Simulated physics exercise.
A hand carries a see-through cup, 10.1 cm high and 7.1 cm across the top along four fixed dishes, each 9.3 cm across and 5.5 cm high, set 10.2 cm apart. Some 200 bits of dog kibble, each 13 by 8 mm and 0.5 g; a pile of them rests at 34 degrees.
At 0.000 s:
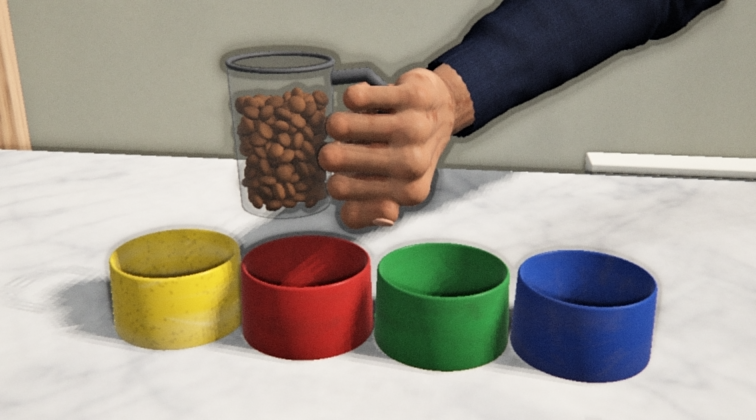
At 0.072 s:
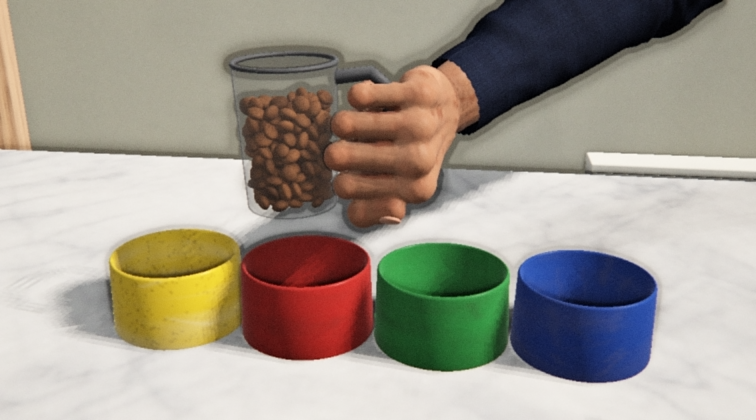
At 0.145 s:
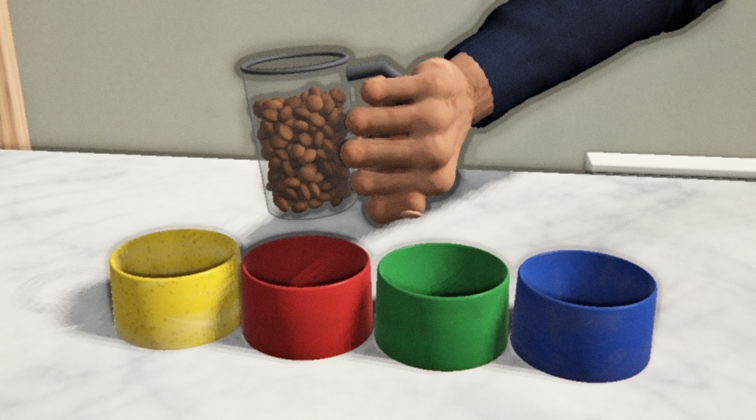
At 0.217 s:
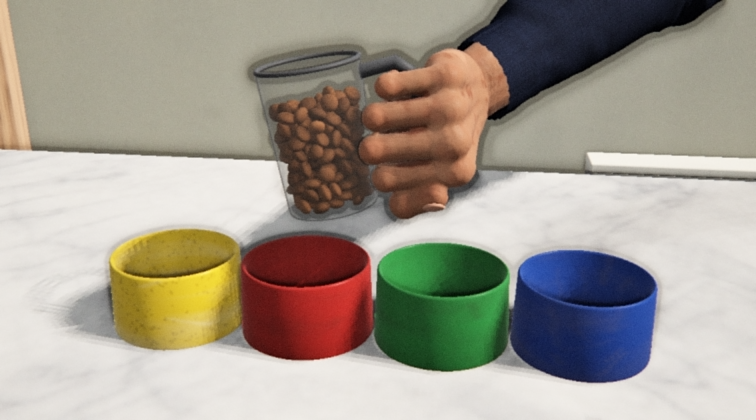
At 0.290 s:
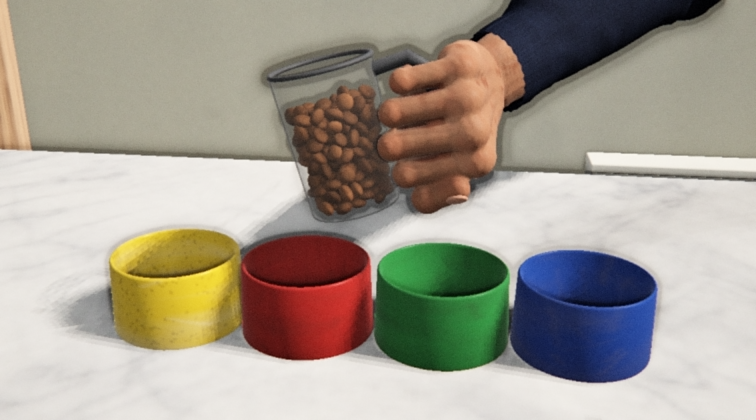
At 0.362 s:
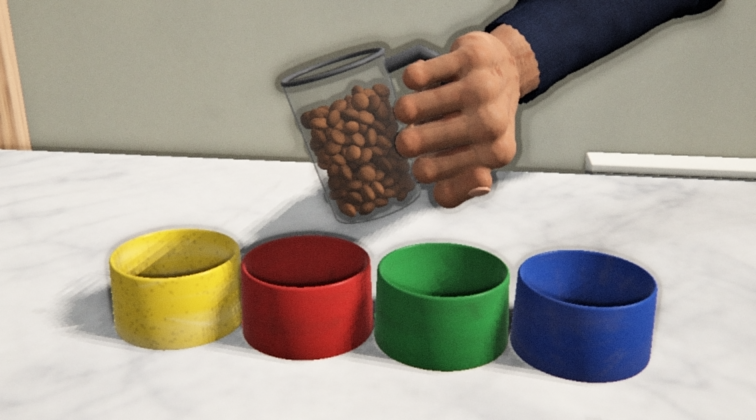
On a white marble-patterned surface before a grey-green wall, seen from the front and slightly above by a still camera, four open dishes stand in a row: yellow, red, green and blue from left to right. Above and behind them, a hand in a dark blue sleeve holds a clear cup of brown kibble by its handle. The hand moves the cup a short way right, gradually tilting its rim leftward.
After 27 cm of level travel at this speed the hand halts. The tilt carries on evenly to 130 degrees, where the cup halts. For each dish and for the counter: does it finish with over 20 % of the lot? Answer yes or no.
Red no, blue yes, green no, yellow no, counter no.
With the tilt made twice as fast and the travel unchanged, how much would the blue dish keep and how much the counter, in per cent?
Then: Blue 20; counter 20.
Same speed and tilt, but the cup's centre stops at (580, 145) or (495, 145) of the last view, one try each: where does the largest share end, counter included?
The winner: Green, then green.
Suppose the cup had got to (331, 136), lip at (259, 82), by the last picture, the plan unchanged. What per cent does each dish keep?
Red 0, blue 60, green 20, yellow 0.
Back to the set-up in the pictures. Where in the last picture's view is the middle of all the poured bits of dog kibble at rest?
Near (575, 312).
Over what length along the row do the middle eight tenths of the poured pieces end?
Some 5 cm.
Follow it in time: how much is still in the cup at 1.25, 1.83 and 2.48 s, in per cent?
In turn: 100, 95, 0.
Then, at 1.25 s, tilt 70 degrees; cup holds 100 %.
After 1.83 s, tilt 104 degrees; cup holds 95 %.
After 2.48 s, tilt 130 degrees; cup holds 0 %, blue 100 %.
In the end, at 2.9 s, red 0 %, blue 100 %, green 0 %, yellow 0 %, counter 0 %.
